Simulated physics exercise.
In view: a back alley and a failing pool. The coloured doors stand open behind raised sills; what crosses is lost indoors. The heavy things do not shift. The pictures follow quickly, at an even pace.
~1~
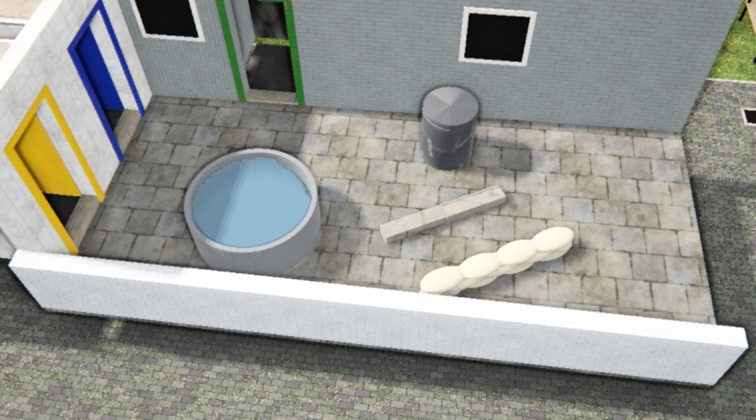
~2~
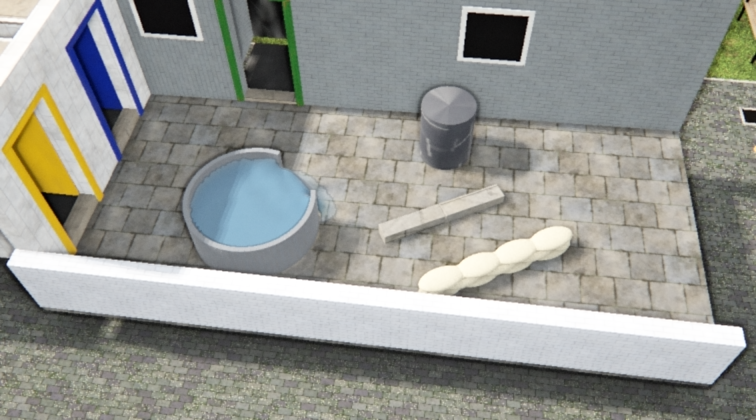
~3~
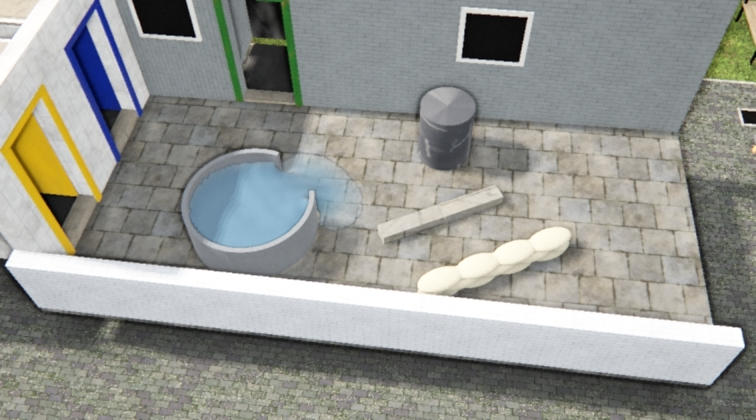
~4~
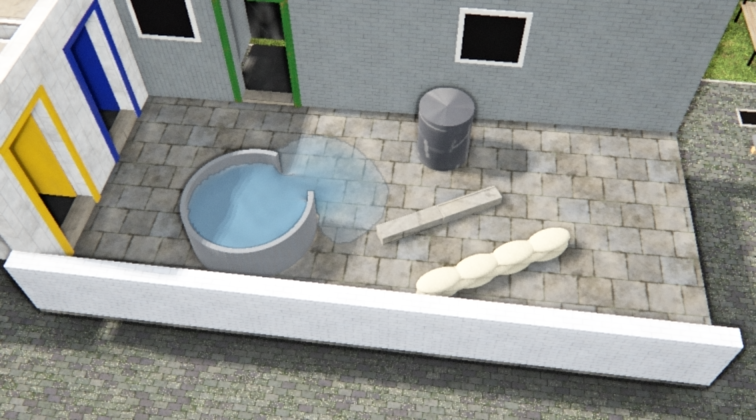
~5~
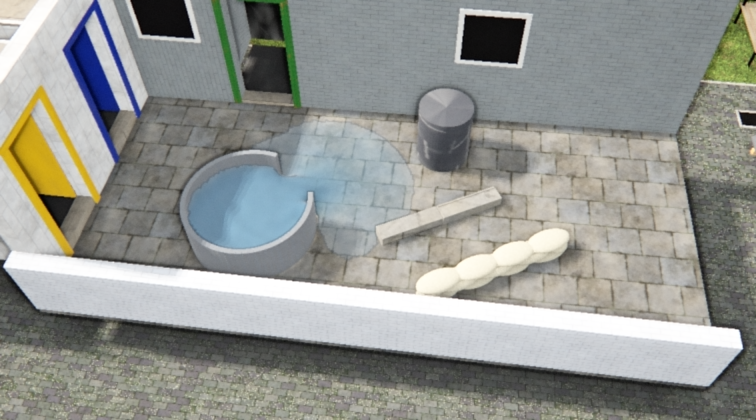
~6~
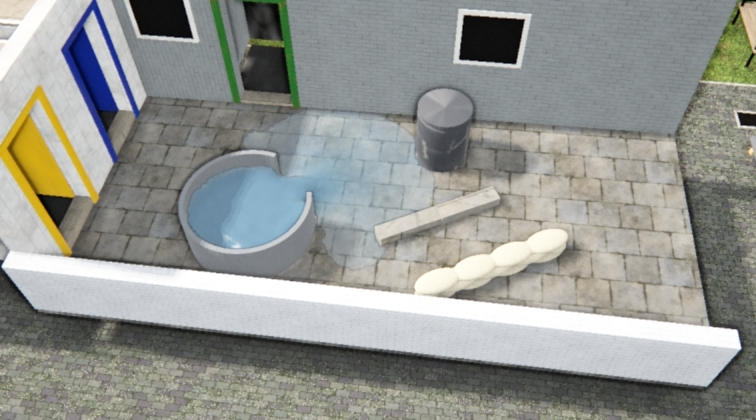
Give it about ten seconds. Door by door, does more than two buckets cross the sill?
One by one: The green door holds within the limit; the yellow door holds within the limit; the blue door holds within the limit.
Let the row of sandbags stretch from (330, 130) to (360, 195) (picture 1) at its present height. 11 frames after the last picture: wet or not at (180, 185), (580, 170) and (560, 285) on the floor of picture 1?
In turn: Clear, free of water, no water.
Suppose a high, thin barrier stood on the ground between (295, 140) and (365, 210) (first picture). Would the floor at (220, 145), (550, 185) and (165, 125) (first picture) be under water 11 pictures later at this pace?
In that order: Flooded, not flooded, awash.
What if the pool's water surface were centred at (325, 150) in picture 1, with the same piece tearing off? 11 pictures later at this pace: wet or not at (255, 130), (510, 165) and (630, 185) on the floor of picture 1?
In turn: Covered, awash, wet.
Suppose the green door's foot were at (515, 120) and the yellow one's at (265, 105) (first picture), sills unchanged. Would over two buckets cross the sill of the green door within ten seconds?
My reading: Green door takes less.
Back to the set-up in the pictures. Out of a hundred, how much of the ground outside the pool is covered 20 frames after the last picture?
Close to 45 %.
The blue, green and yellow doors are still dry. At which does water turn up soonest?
First comes the door marked green.
A moment on, water covers 20 % of the floor; the green door wet at the sill, nothing in, the yellow door not reached, the blue door not reached.
Next, water covers 30 % of the floor; the green door under two buckets in, the yellow door not reached, the blue door not reached.
Then, water covers 45 % of the floor; the green door under two buckets in, the yellow door not reached, the blue door wet at the sill, nothing in.
Later, water covers 55 % of the floor; the green door under two buckets in, the yellow door wet at the sill, nothing in, the blue door wet at the sill, nothing in.
In the end, water covers 75 % of the floor; the green door under two buckets in, the yellow door wet at the sill, nothing in, the blue door wet at the sill, nothing in.
